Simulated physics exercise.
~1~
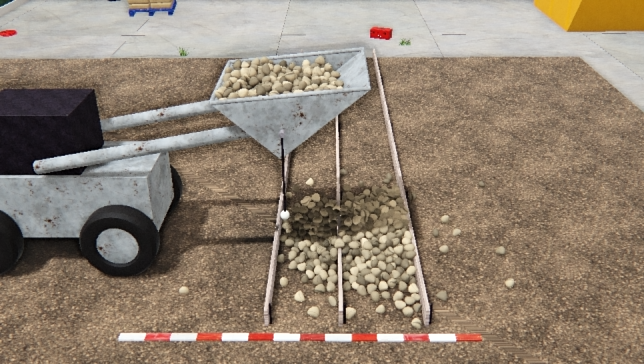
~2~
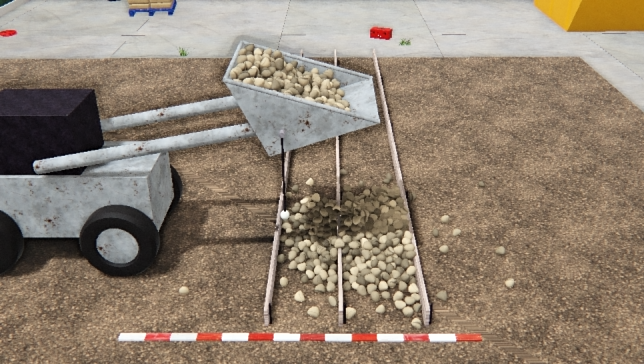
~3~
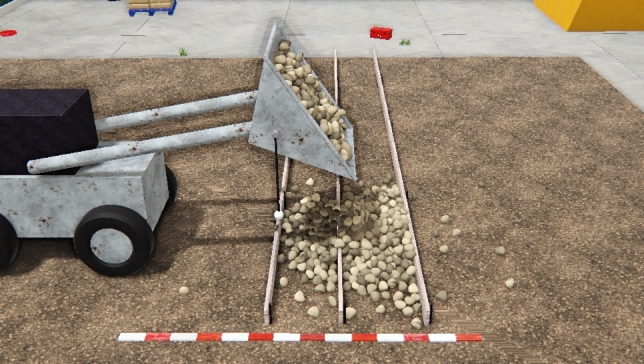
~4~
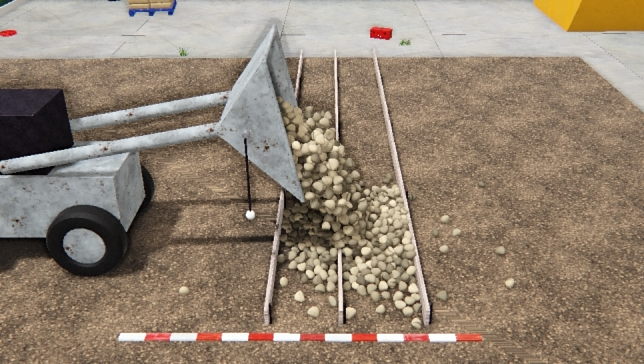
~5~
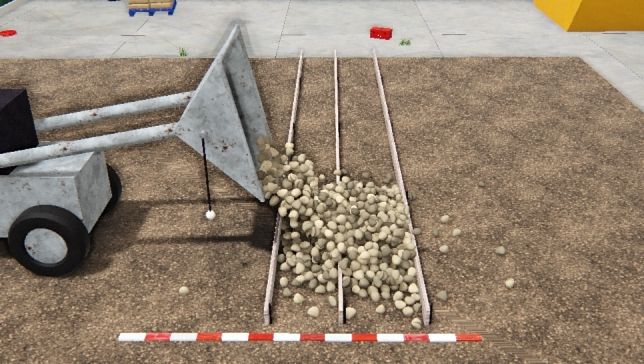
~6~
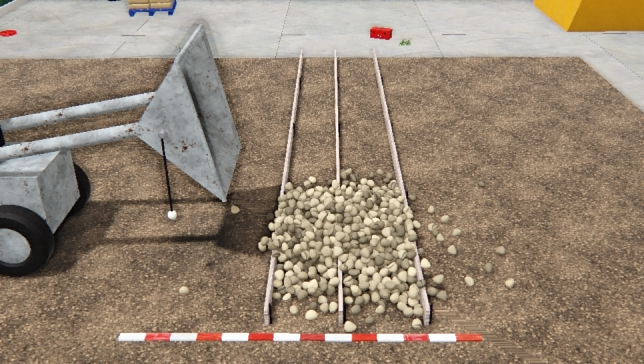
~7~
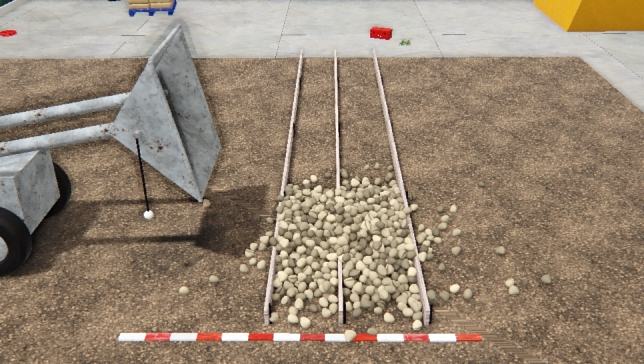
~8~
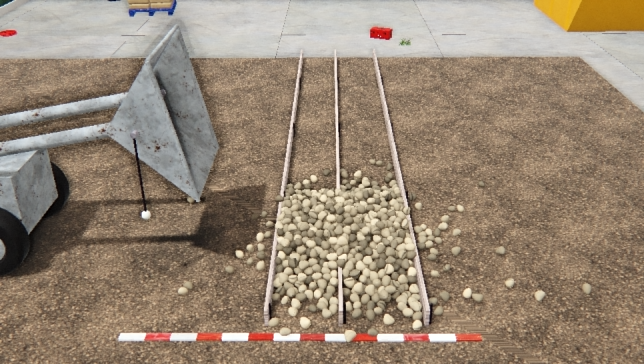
At the start, a grey loader on the left holds a raised bucket of smooth, pale stones above three boards laid on brown ground, where an earlier load already lies loose. The bucket tips forward to the right, and the stones slide toward its lower lip. They pour onto the old pile as the machine begins backing away to the left. The emptied bucket stays steeply tilted while the heap spreads across both bays. Finally the loader stops at the left, and the stones settle, with a few scattered beyond the outer boards and past the striped staff.
